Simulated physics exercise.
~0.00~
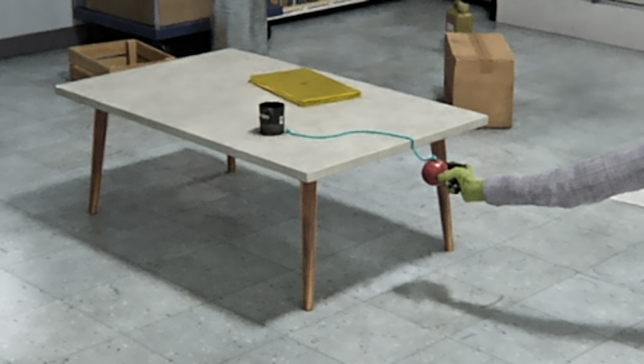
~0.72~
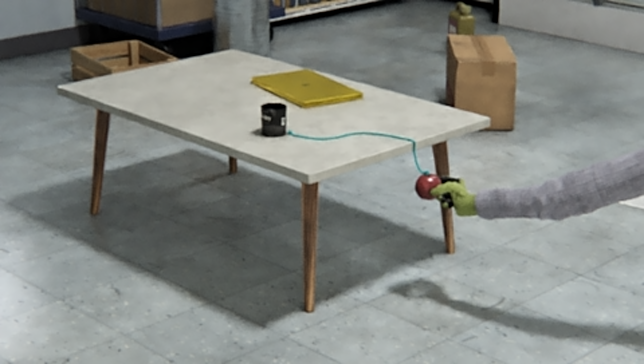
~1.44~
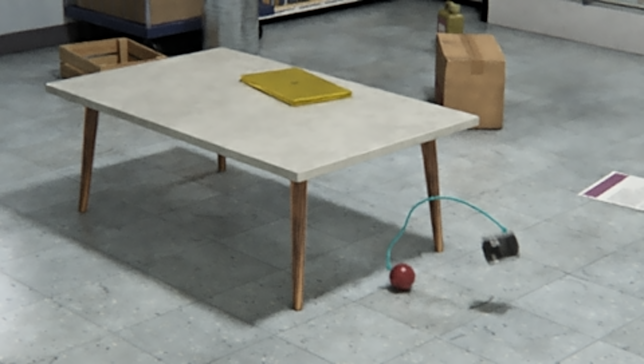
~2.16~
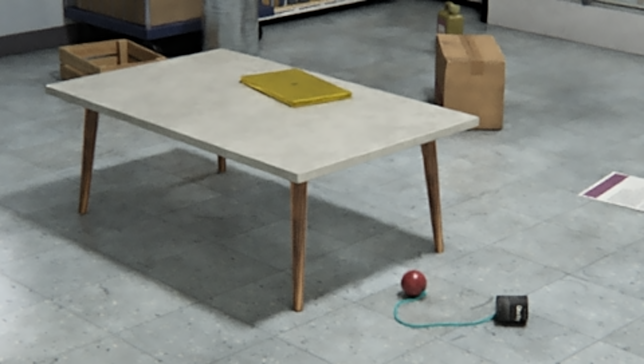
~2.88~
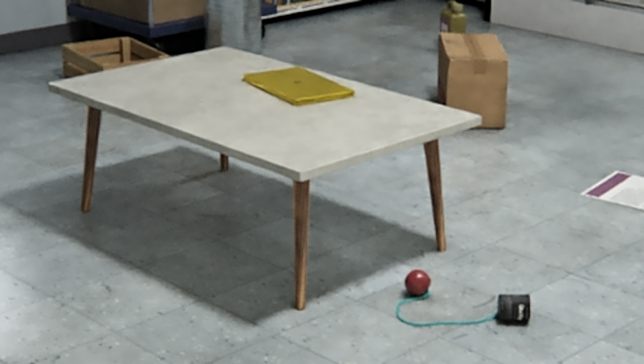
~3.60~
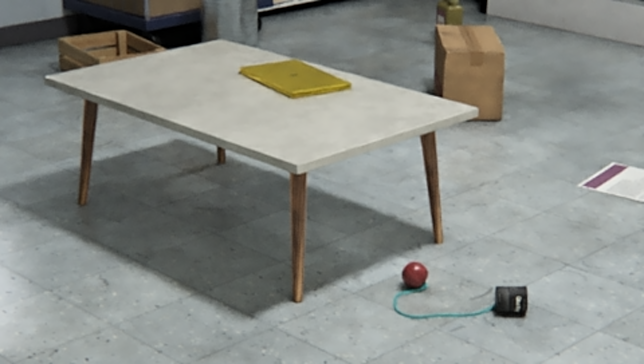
The clip opens on a pale table with wooden legs, where a closed yellow laptop lies near a black cup tied to a teal shoelace. The lace runs over the table's right edge to a red apple held by a green-gloved hand in a grey sleeve. The hand shifts slightly left and down, then lets go and withdraws. The apple drops to the floor, and the cup is dragged off the table, tumbling through the air to the right. It lands beyond the apple and ends on the floor, still joined to it by the slack lace, while the laptop stays put.
